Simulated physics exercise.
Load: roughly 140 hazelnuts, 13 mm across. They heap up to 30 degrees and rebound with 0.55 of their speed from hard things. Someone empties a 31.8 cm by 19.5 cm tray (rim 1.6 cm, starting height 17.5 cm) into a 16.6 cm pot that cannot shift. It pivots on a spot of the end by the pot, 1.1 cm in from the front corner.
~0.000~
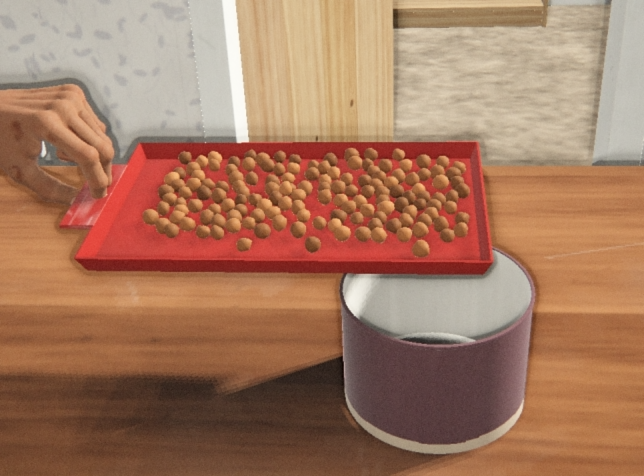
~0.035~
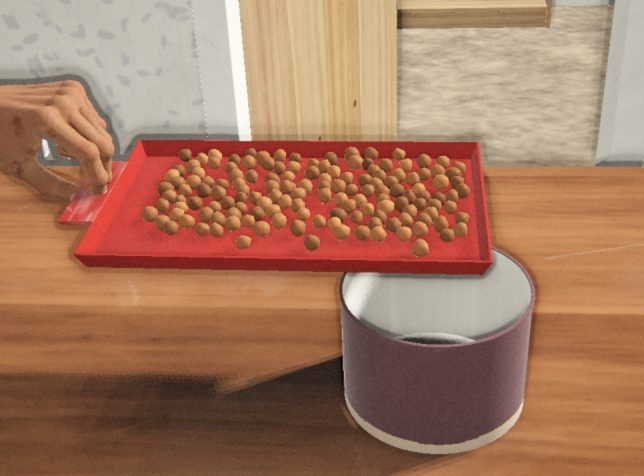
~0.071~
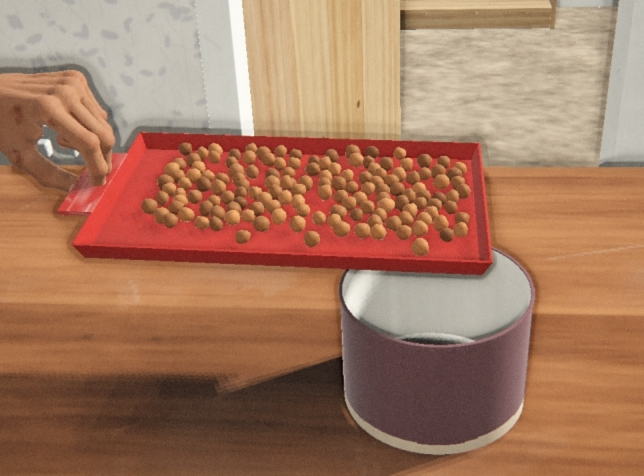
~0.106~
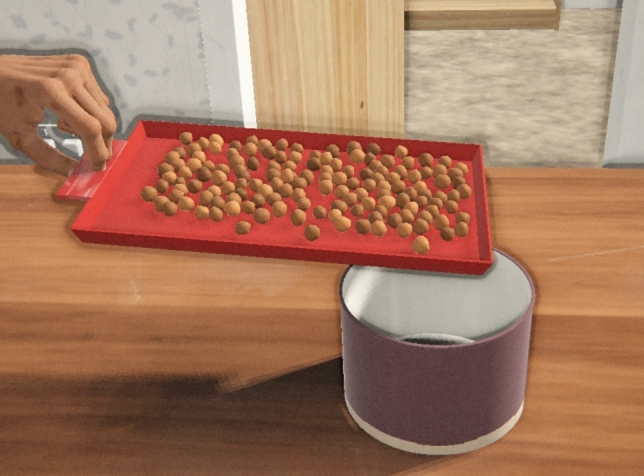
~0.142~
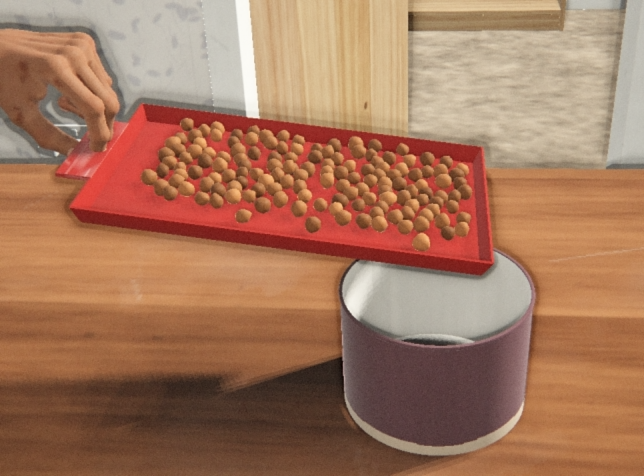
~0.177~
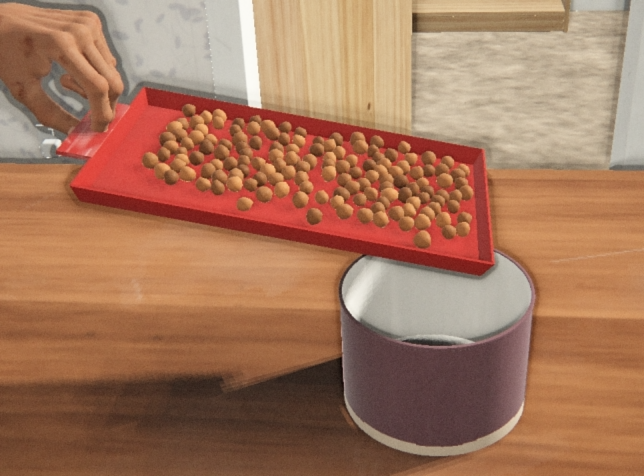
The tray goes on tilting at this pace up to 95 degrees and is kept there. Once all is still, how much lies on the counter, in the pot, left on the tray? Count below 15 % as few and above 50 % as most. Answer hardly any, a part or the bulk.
Counter the bulk, pot a part, tray hardly any.
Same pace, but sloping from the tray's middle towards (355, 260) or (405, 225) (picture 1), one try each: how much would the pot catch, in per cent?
About 0 and 0 per cent.
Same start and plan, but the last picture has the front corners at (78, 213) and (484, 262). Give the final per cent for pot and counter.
Pot 0, counter 100.
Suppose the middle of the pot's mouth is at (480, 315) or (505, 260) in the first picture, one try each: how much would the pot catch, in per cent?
Some 35 and 75 per cent.
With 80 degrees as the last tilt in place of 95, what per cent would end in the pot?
Then about 30 per cent.
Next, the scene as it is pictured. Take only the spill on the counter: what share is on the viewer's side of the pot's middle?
Some 10 per cent.
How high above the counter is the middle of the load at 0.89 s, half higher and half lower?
About 10 cm.
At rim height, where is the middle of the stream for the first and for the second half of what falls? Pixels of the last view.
First near (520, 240), later near (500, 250).
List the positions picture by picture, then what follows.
The first frame shows tray tilt 0 degrees, front corners at (85, 254) and (484, 257); middle of the pieces at (298, 196); pot at (436, 286).
The second frame shows tray tilt 0 degrees, front corners at (84, 250) and (483, 257); middle of the pieces at (298, 195).
The third frame shows tray tilt 2 degrees, front corners at (82, 240) and (483, 257); middle of the pieces at (298, 191).
The fourth frame shows tray tilt 4 degrees, front corners at (81, 225) and (484, 257), lowest corner right back; middle of the pieces at (299, 185).
The fifth frame shows tray tilt 8 degrees, front corners at (80, 204) and (485, 258), lowest corner right back; middle of the pieces at (300, 176).
The sixth frame shows tray tilt 11 degrees, front corners at (81, 183) and (485, 258), lowest corner right back; middle of the pieces at (302, 168); pot at (436, 287). Its pace works out near 95 degrees a second.
After 0.60 s, tilt 51 degrees; the tray holds 100 %, the pot 0 %.
Then, at 0.89 s, tilt 79 degrees; the tray holds 35 %, the pot 10 %.
After 1.27 s, tilt 95 degrees; the tray holds 0 %, the pot 30 %.
In the end, at 2.0 s, counter 70 %, pot 30 %, tray 0 %.
